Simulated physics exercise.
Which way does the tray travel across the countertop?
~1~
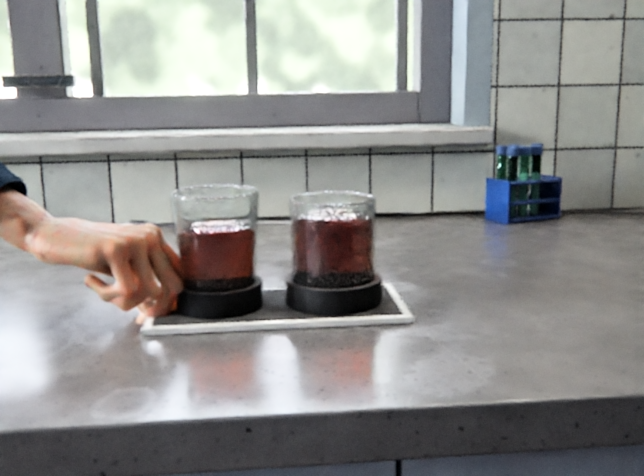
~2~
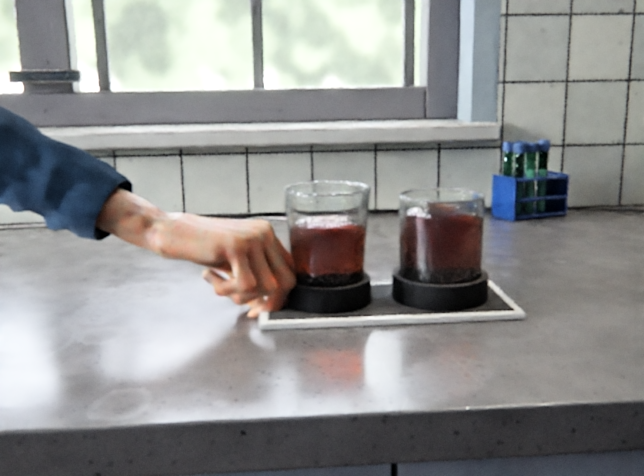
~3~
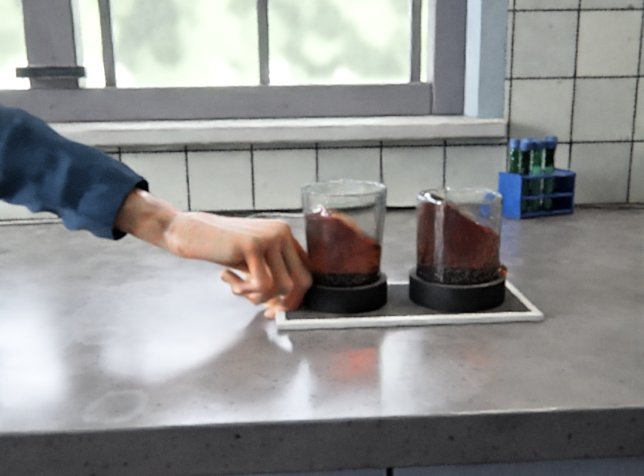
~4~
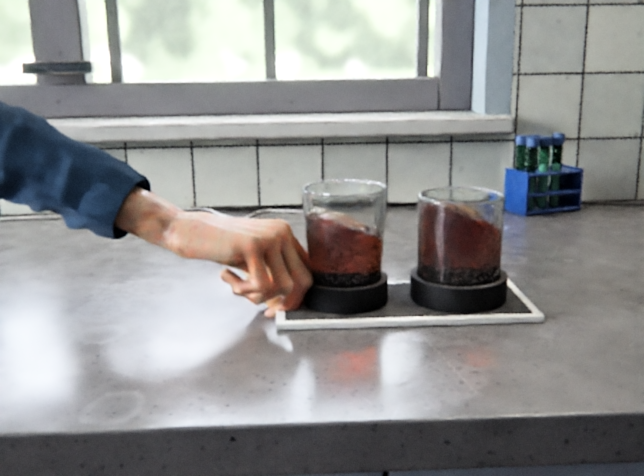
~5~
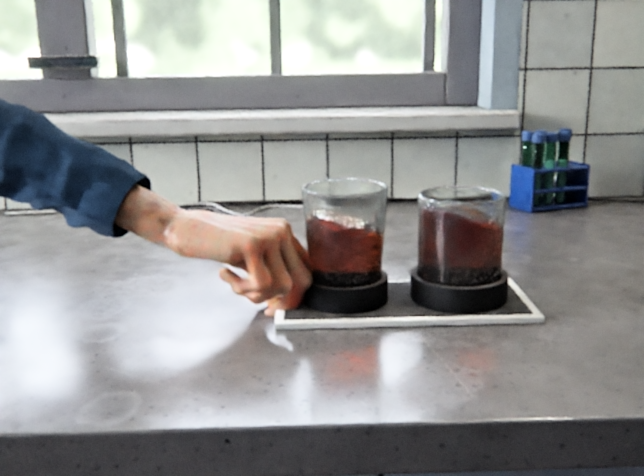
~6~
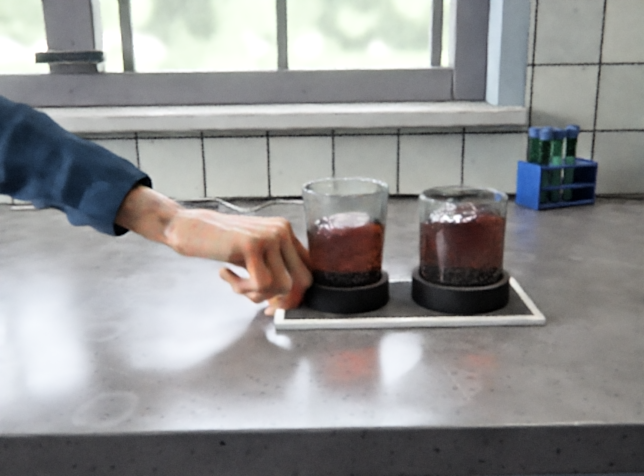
The tray travels to the right, with the hand at its left end, before coming to rest.
